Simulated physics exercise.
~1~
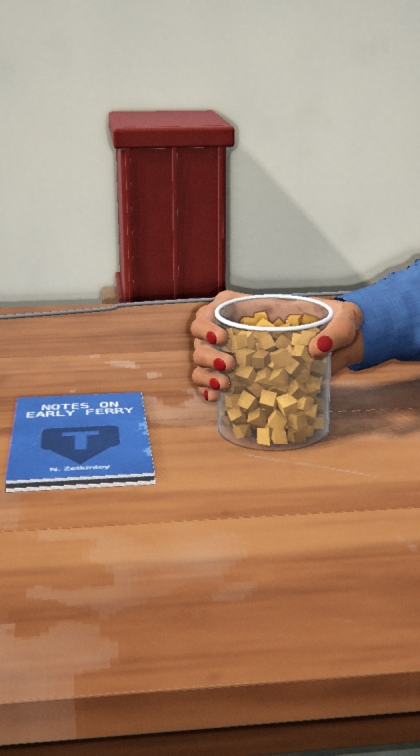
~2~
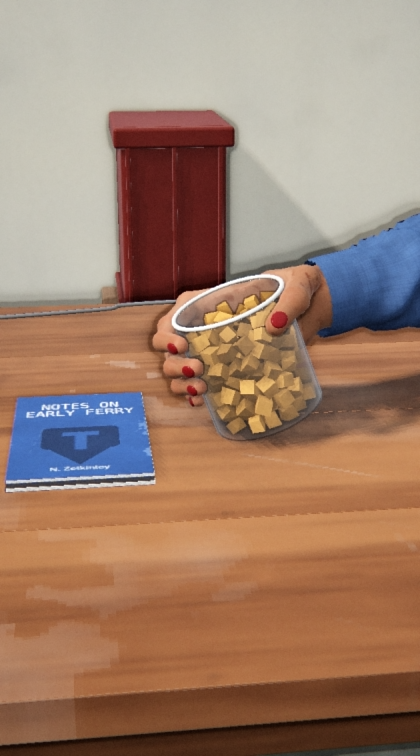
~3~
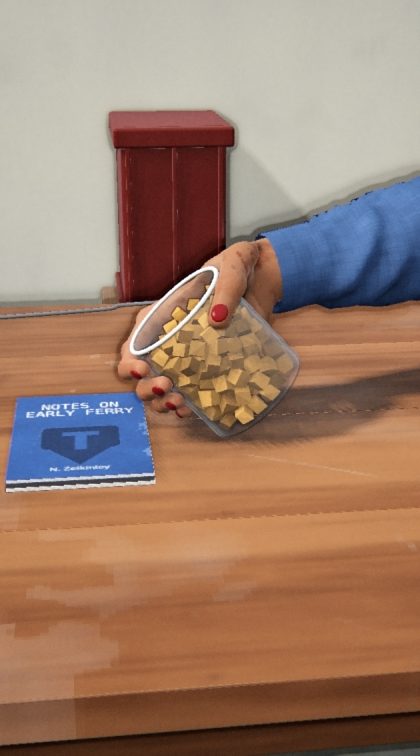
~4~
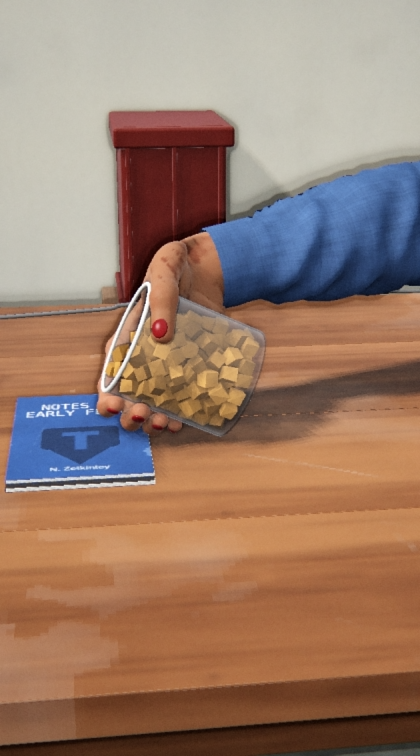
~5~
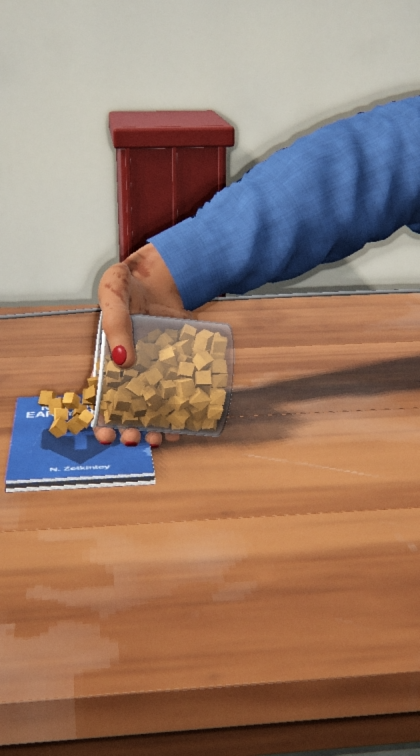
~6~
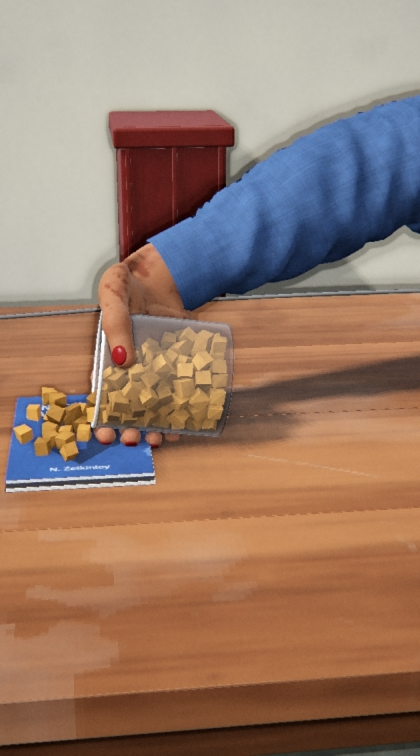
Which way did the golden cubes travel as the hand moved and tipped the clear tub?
The cubes travelled to the left, toward the blue book.
